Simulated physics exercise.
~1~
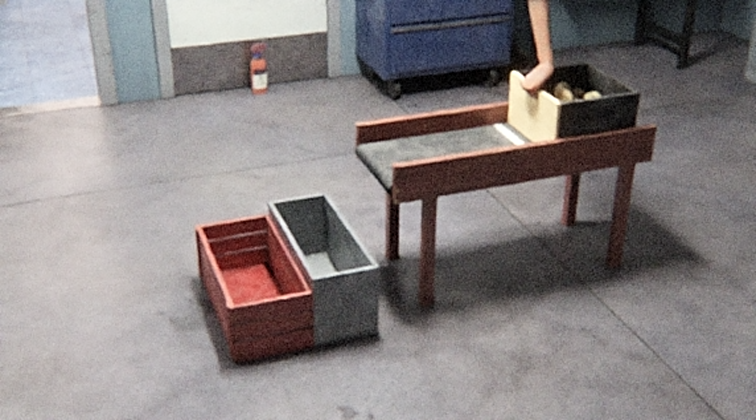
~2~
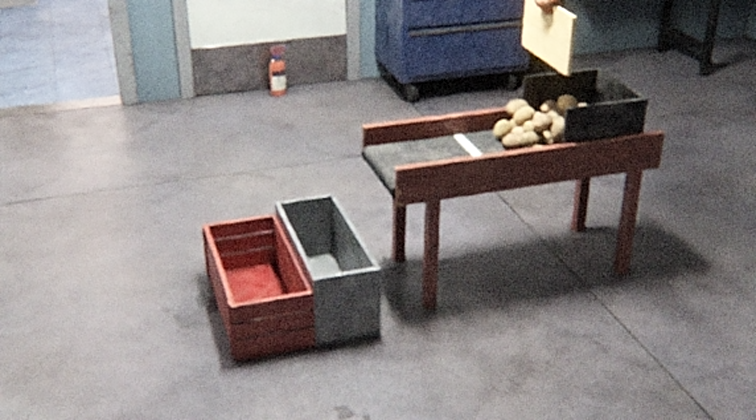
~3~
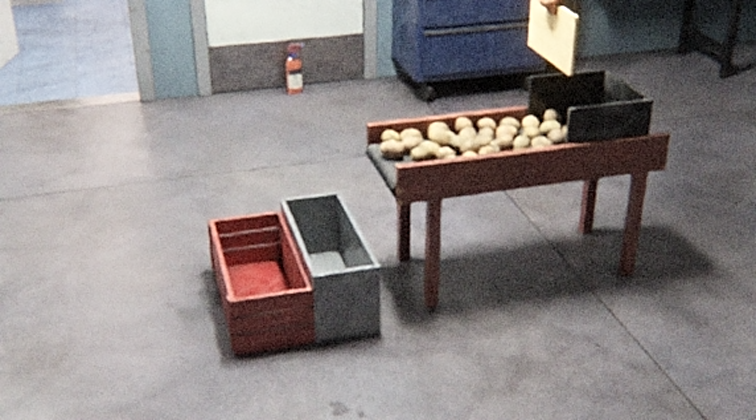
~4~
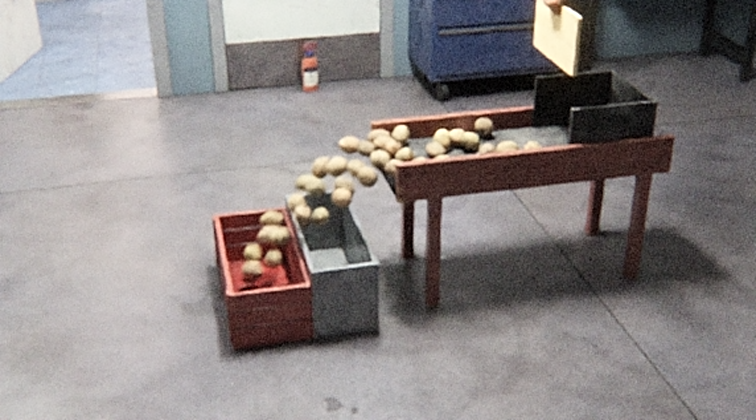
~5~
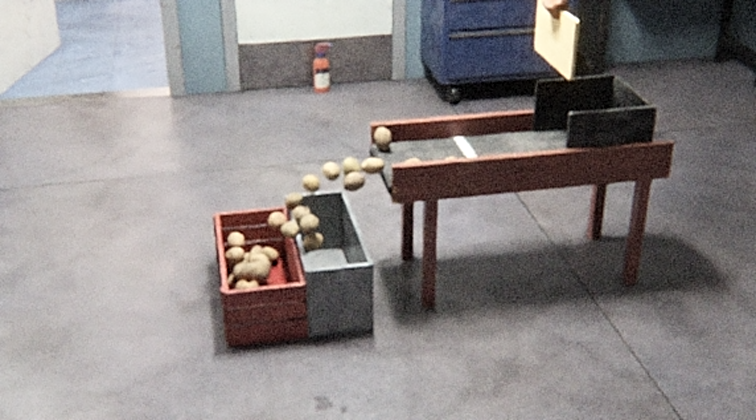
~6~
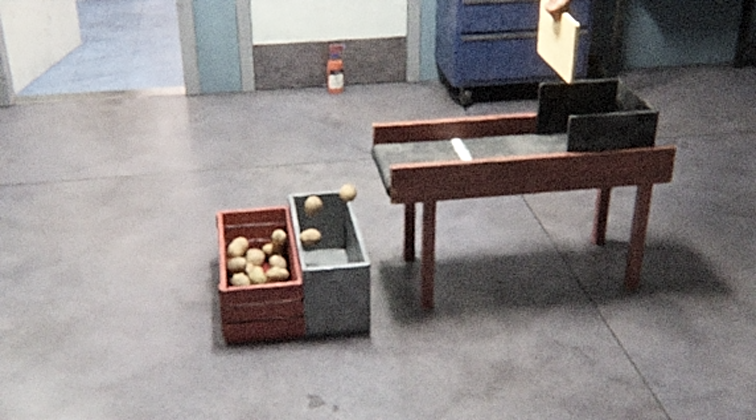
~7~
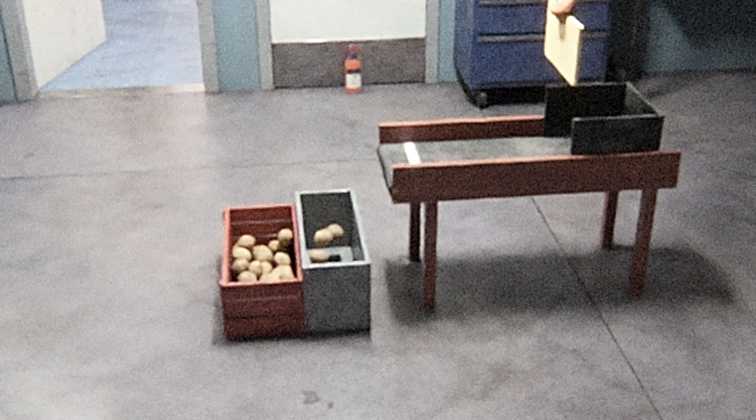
A low red-sided table with a dark belt stands on a grey concrete floor, seen from slightly above, with a black pen at its right end and a red tote and grey tub side by side at lower left. Behind are a doorway, a small bottle and a blue cabinet. A hand lifts a pale gate from the pen, and round, tan potatoes spread leftward along the belt. They spill off the left end in an arc, most flying over the grey tub into the red tote. The last few drop into the grey tub, leaving the belt empty and the tote holding most.
